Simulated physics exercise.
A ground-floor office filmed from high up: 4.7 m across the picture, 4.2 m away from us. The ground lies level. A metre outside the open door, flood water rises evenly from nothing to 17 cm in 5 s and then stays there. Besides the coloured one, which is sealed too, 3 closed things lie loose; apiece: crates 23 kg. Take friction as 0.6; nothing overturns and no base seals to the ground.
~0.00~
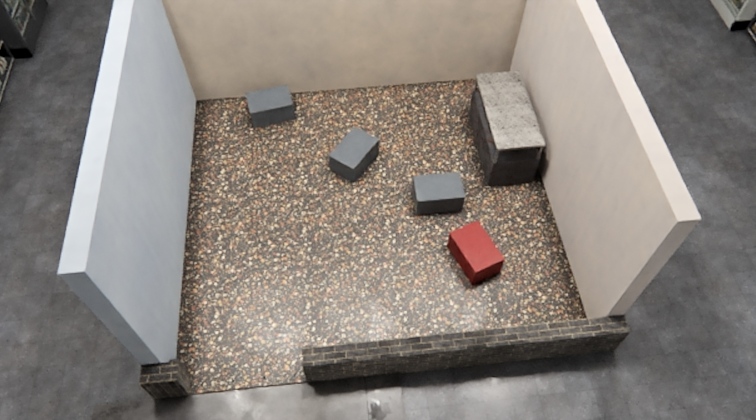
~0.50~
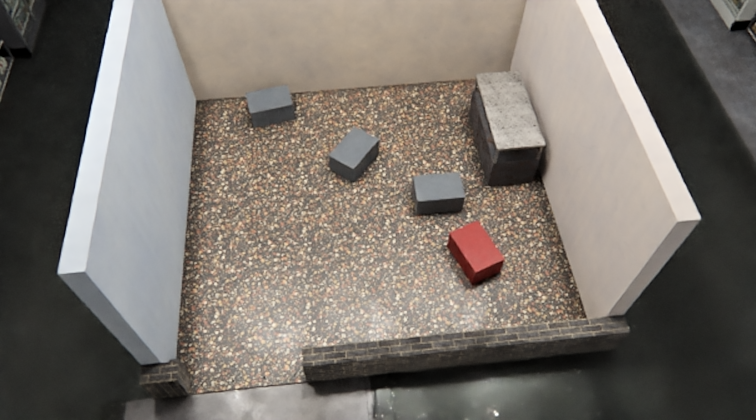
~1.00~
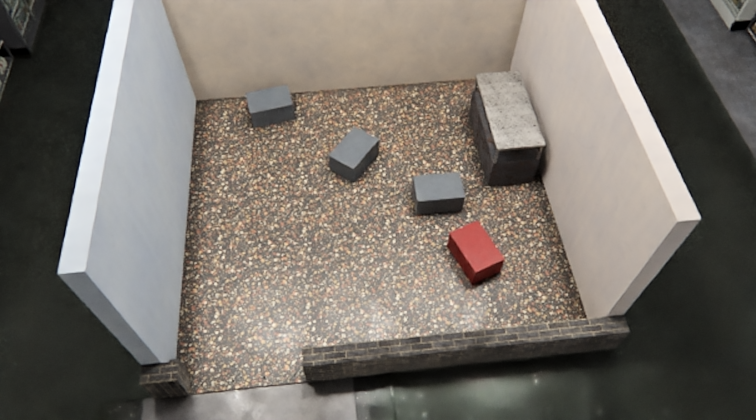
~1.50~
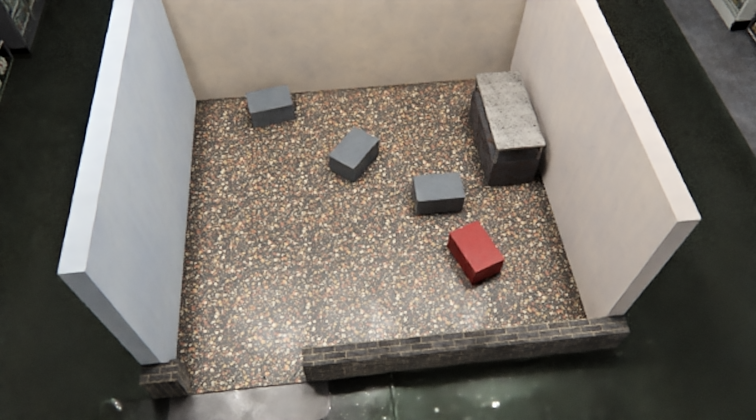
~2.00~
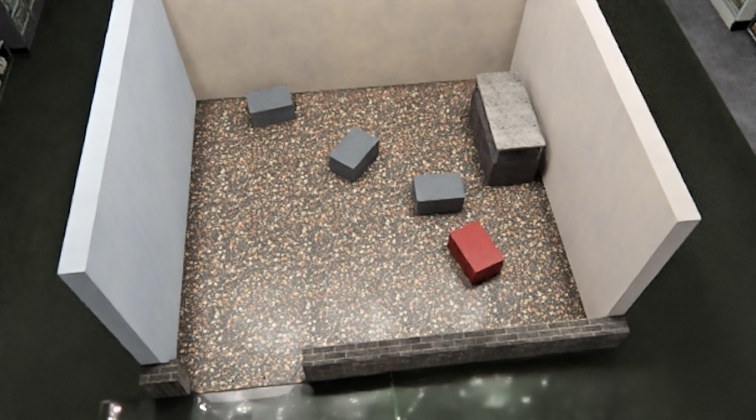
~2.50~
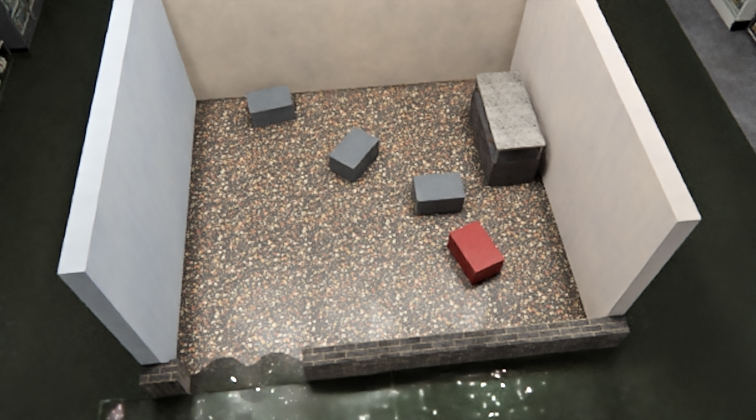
Dark water spreading around a walled room and starting through a gap in the low front wall, the red crate and grey blocks staying still.
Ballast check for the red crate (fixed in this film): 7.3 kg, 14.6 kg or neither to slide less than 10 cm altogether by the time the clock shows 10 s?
I expect that the lower weight is enough.
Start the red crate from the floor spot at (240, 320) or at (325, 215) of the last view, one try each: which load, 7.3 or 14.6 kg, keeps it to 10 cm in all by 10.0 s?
In that order: Neither holds; it takes the larger.
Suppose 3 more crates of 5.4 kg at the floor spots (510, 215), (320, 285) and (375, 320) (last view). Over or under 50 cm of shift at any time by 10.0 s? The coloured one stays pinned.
In that order: Under, past it, under.
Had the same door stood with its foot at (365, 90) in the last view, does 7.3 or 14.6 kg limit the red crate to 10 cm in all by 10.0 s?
Then the lower weight is enough.
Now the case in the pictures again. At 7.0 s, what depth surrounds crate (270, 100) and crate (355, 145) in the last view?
Roughly 4 and 2 cm.
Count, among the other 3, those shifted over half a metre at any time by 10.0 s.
1 of them.
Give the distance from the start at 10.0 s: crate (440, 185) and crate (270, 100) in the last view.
In turn: 0 cm, 60 cm.
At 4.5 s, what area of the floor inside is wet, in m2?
Some 4.0 m2.
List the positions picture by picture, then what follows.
In the first picture, the red crate at (477, 246) rests on the ground; 0.0 m2 under water; 0 of 4 have shifted.
In the second picture, the red crate at (477, 246), on the bottom; 0.0 m2 under water; 0 of 4 have shifted.
In the third picture, the red crate at (477, 246), on the bottom; 0.0 m2 under water; 0 of 4 have shifted.
In the fourth picture, the red crate at (477, 246) rests on the ground; water covers 0.0 m2; 0 of 4 have shifted.
In the fifth picture, the red crate at (477, 246), on the bottom; water covers 0.0 m2; 0 of 4 have shifted.
In the sixth picture, the red crate at (477, 246), on the bottom; 0.1 m2 under water; 0 of 4 have shifted.
After 3.5 s the red crate would be 0 cm from its start with 7.3 kg and 0 cm from its start with 14.6 kg; 0 cm of water round it then.
After 4.5 s the red crate would be 0 cm from its start with 7.3 kg and 0 cm from its start with 14.6 kg; 0 cm of water round it then.
After 7.0 s the red crate would be 0 cm from its start with 7.3 kg and 0 cm from its start with 14.6 kg; 0 cm of water round it then.
After 10.0 s the red crate would be 0 cm from its start with 7.3 kg and 0 cm from its start with 14.6 kg; 1 cm of water round it then.
